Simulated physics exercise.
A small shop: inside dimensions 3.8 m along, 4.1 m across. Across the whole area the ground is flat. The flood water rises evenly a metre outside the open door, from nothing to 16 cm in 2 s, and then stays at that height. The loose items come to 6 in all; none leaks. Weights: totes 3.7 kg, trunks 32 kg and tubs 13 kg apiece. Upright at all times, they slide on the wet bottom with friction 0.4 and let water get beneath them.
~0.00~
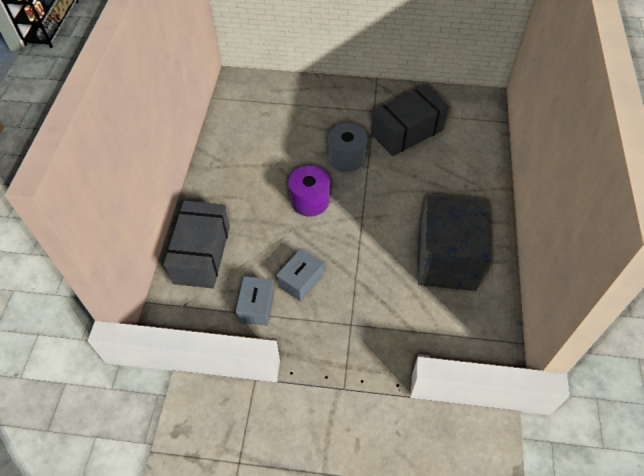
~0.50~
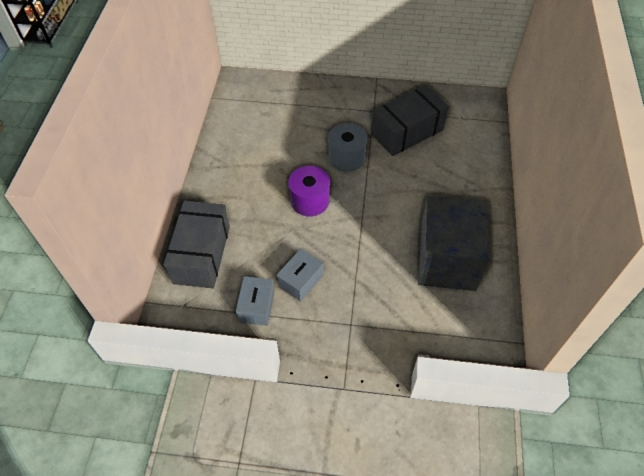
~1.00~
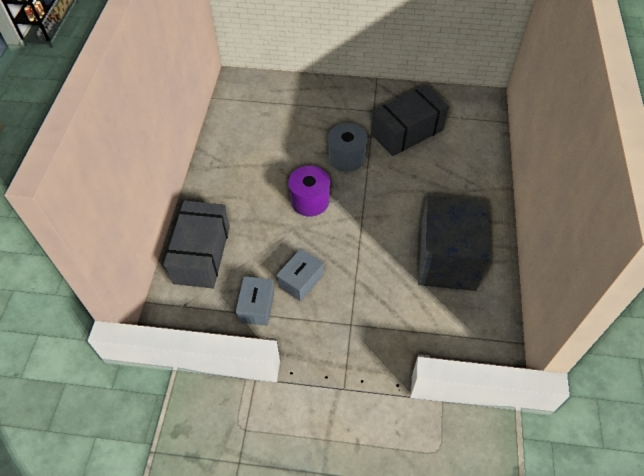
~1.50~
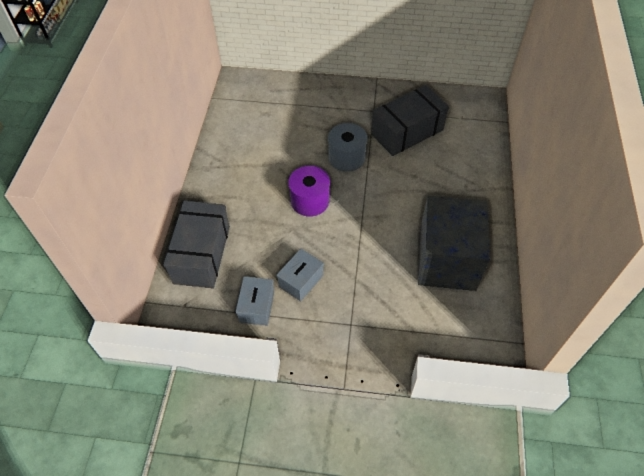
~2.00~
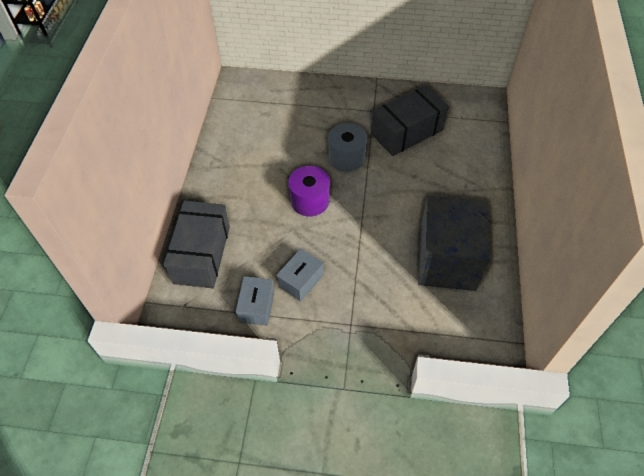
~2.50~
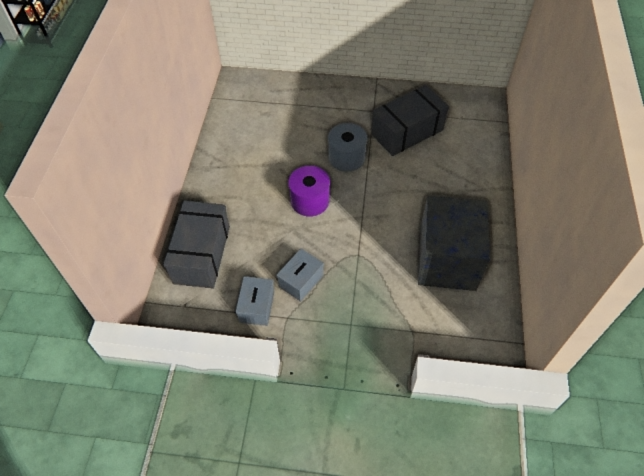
Greenish water spreads over the pavement and through the doorway while the objects inside stay still.
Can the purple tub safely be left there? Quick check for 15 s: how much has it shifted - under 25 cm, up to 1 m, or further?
It's set to be hauled off.
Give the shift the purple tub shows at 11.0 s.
By then it has shifted roughly 40 cm.
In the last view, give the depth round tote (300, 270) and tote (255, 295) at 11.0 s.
Depth approx. 7 cm / 3 cm.
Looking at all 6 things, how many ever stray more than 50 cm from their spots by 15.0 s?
That comes to 5.
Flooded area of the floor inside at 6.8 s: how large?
13 m2.
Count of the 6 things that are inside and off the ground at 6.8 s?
Tally: 0 of them.
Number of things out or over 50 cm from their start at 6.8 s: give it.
The number I get is 1.
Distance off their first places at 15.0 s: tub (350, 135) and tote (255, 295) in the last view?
One is off by 120 cm, the other by 80 cm, in the order asked.
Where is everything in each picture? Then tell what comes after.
In the first picture, the purple tub at (309, 182) rests on the ground; 0.0 m2 under water; 0 of 6 have shifted.
In the second picture, the purple tub at (309, 182), on the bottom; 0.0 m2 under water; 0 of 6 have shifted.
In the third picture, the purple tub at (309, 182) rests on the ground; 0.0 m2 under water; 0 of 6 have shifted.
In the fourth picture, the purple tub at (309, 182), on the bottom; 0.0 m2 under water; 0 of 6 have shifted.
In the fifth picture, the purple tub at (309, 182) rests on the ground; water covers 0.3 m2; 0 of 6 have shifted.
In the sixth picture, the purple tub at (309, 182), on the bottom; water covers 1.1 m2; 0 of 6 have shifted.
After 3.5 s the purple tub is near (309, 182), 0.0 m from its start, aground; 0 afloat.
After 6.8 s the purple tub is near (308, 172), 0.1 m from its start, aground; 0 afloat.
After 11.0 s the purple tub is near (320, 157), 0.4 m from its start, afloat; 3 afloat.
After 15.0 s the purple tub is near (256, 83), 1.7 m from its start, afloat; 5 afloat.
